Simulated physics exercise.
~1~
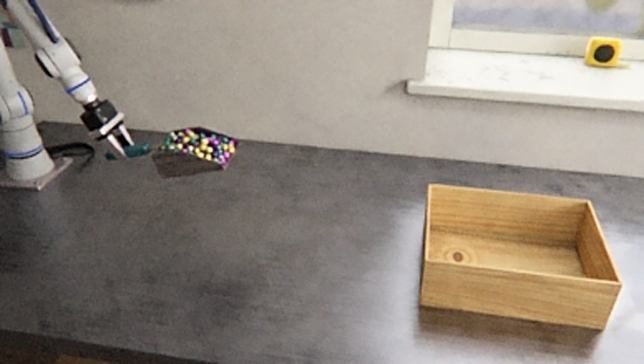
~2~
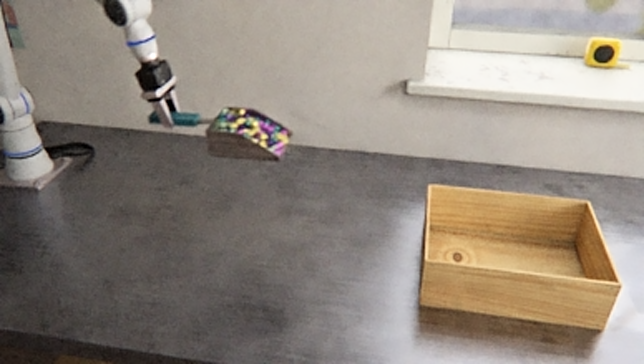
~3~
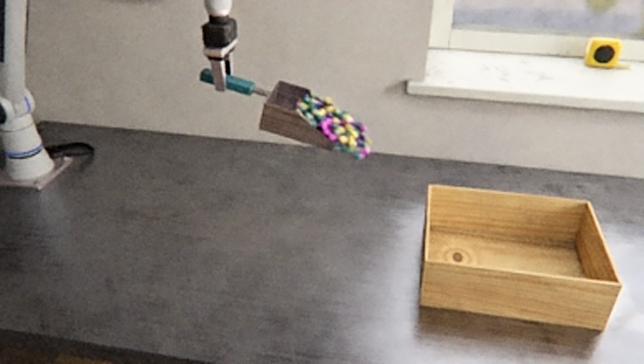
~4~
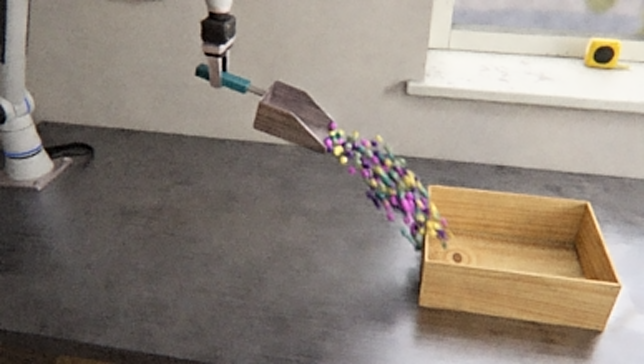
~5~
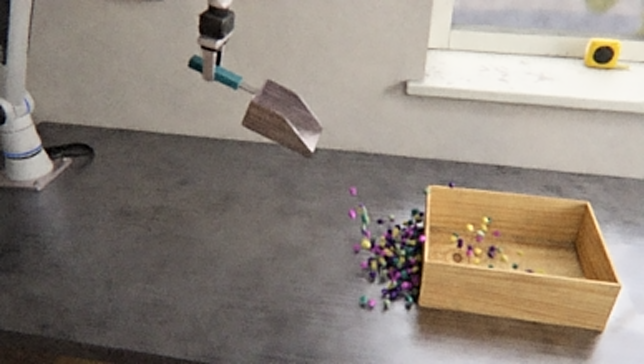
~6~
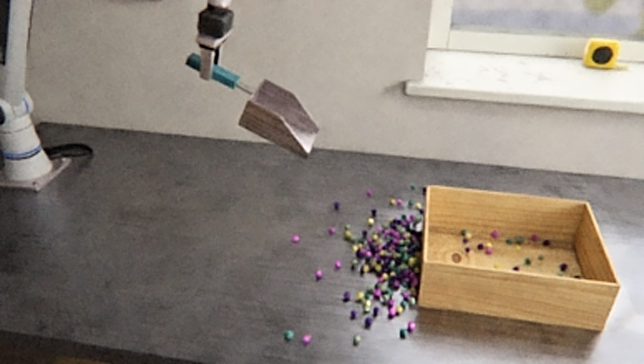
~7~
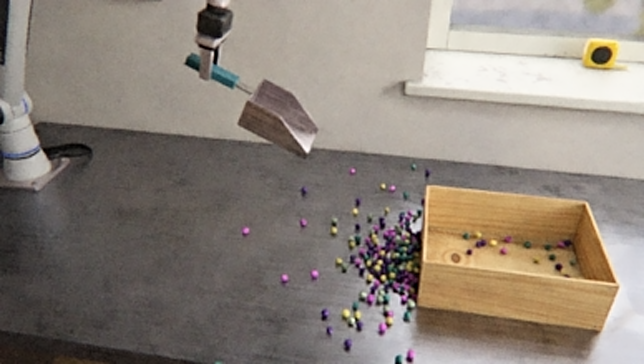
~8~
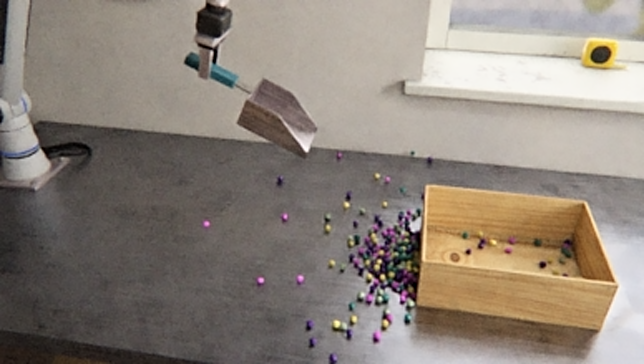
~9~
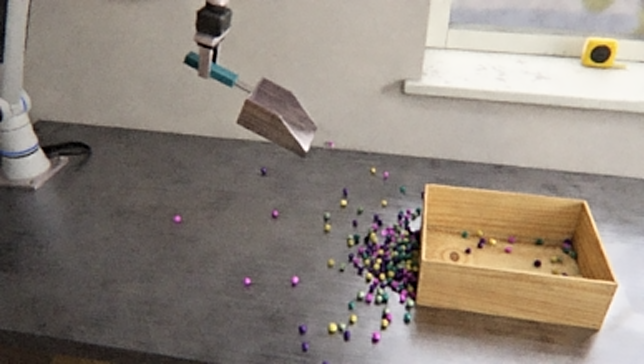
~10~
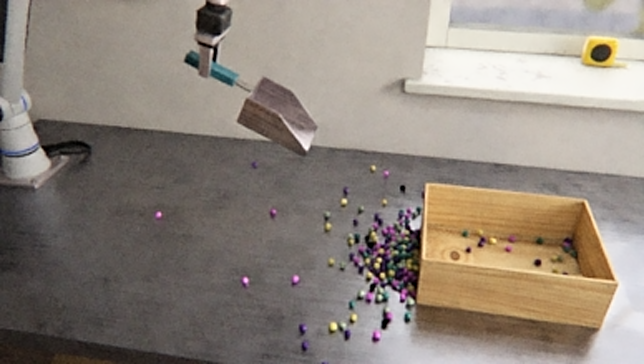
A robot arm lifted a scoop heaped with colourful round sweets, carried it right toward a wooden box and tipped it forward, but most spilled onto the dark table beside the box, some rolling away, and only a few ended up inside.
